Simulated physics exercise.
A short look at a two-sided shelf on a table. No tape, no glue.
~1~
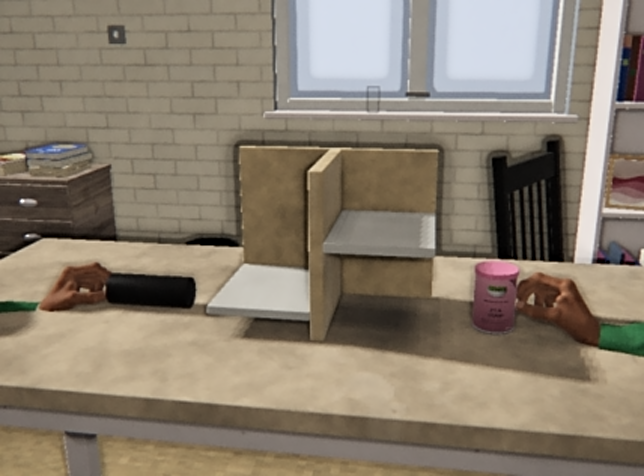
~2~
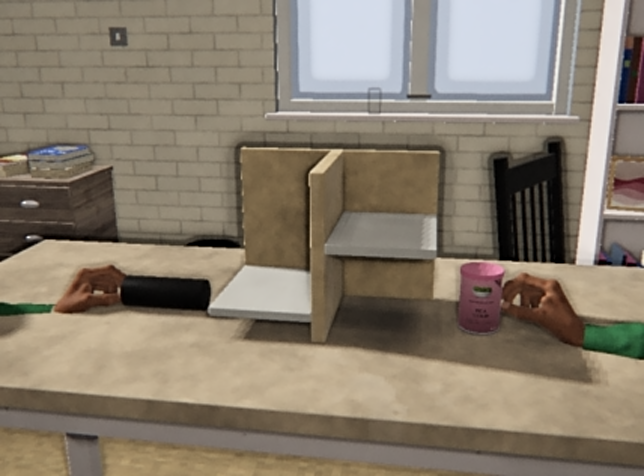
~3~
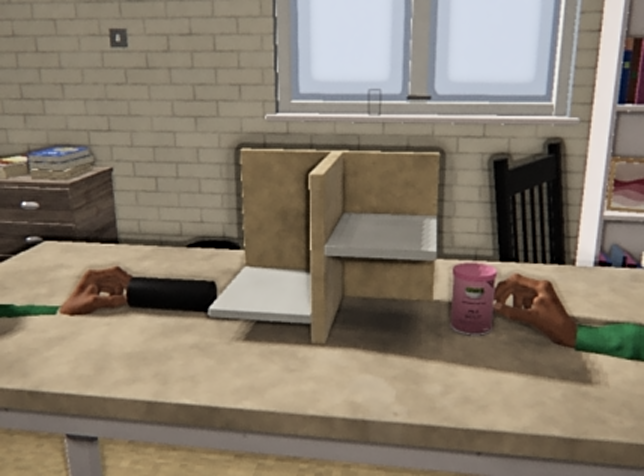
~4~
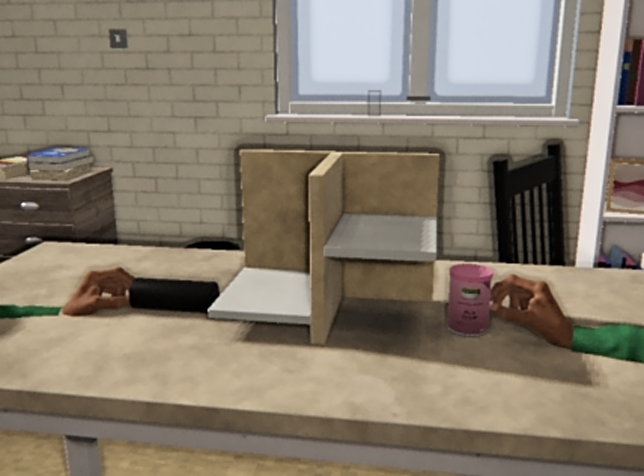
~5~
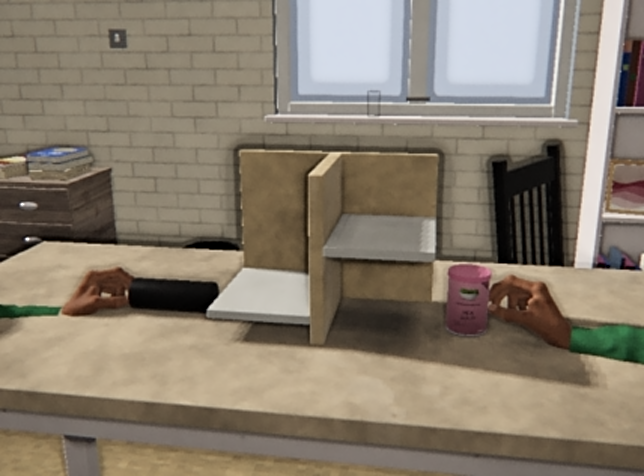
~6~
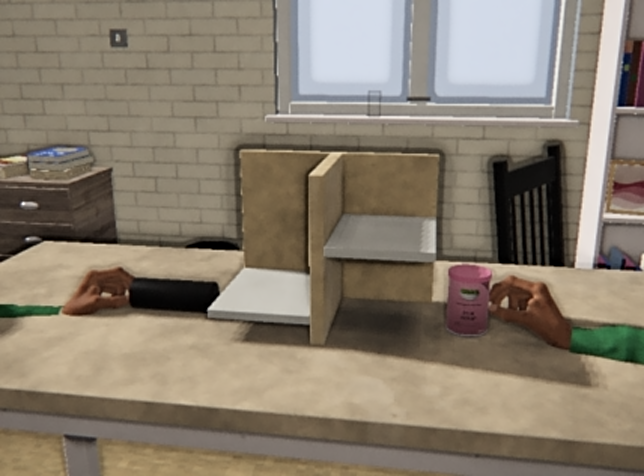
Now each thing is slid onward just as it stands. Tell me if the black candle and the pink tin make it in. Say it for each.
The black candle is too tall; the pink tin clears the shelf.
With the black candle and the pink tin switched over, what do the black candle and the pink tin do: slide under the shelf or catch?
The black candle clears the shelf, the pink tin stops at the shelf.
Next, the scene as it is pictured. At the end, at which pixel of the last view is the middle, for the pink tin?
Its middle is close to (407, 297).
Then, 0.24 s later than the last frame, black candle sliding up to the opening near (186, 296); pink tin sliding up to the opening near (457, 300).
Then, 0.48 s later than the last frame, black candle stopped at the opening near (187, 296); pink tin part of the way in near (423, 298).
When it is over, the black candle stops at the shelf, near (187, 296); the pink tin goes under, near (407, 297).
